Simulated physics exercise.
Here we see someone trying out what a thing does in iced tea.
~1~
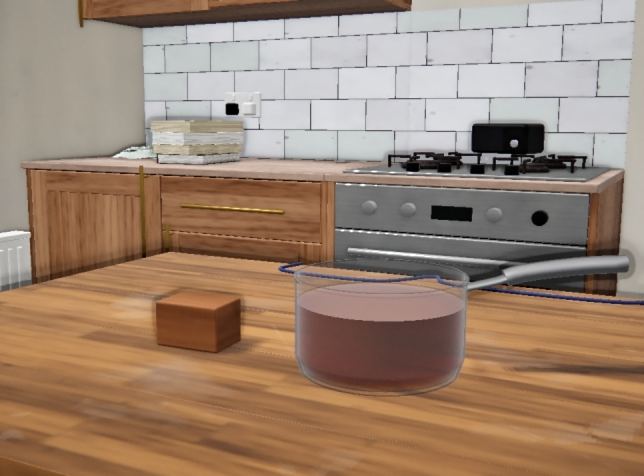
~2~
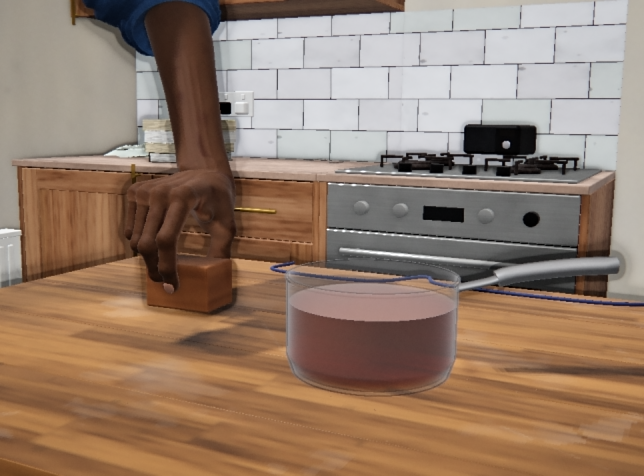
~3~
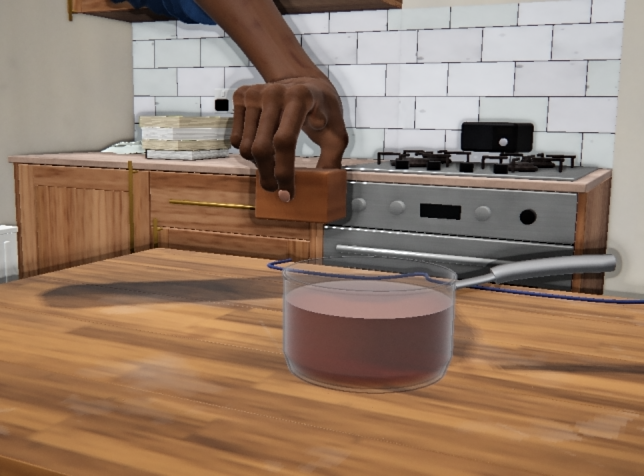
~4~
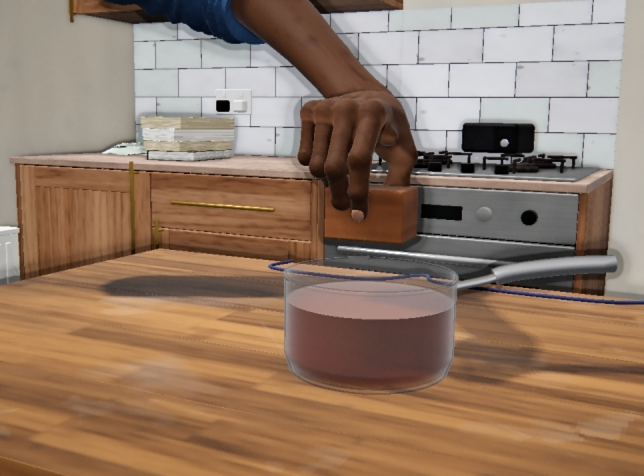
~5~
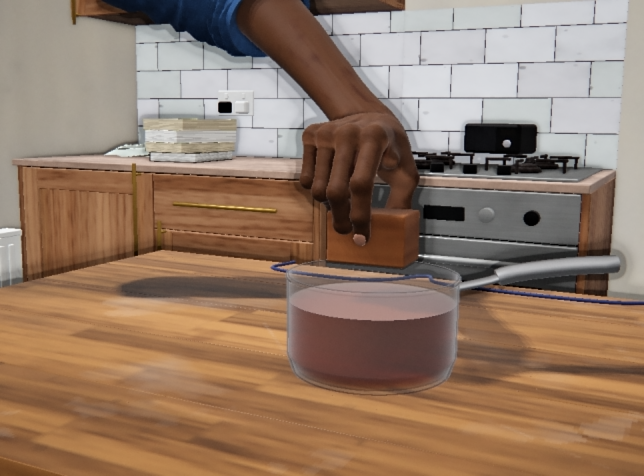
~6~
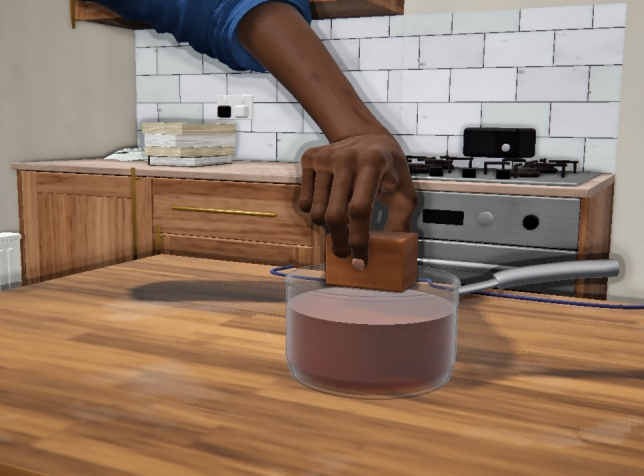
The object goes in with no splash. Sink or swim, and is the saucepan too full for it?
Iced tea: Looks like it won't sink at all; saucepan: Looks like it won't spill at all.
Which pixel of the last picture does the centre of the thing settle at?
(371, 303), roughly.
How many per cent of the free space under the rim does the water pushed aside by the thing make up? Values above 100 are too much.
I reckon close to 20 in a hundred.
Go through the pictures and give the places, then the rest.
In the first frame, the wooden block lies on the top at (199, 321); saucepan (380, 319) about two thirds full.
The second frame shows a hand picks up the wooden block at (190, 282); saucepan about two thirds full, surface at (372, 301).
In the third frame, the wooden block is carried over at (302, 194); saucepan (368, 317) about two thirds full.
In the fourth frame, the wooden block is above the saucepan at (372, 212); saucepan about two thirds full, surface at (370, 299).
The fifth frame shows the wooden block comes down at (374, 235); saucepan (372, 318) about two thirds full.
In the sixth frame, the wooden block is just over the surface at (372, 259); saucepan about two thirds full, surface at (371, 304).
Soon after, the wooden block enters the iced tea; the saucepan is about three quarters full.
Later, the wooden block comes up again; the saucepan is about three quarters full.
In the end, the wooden block floats; the saucepan is about three quarters full; nothing is spilt.
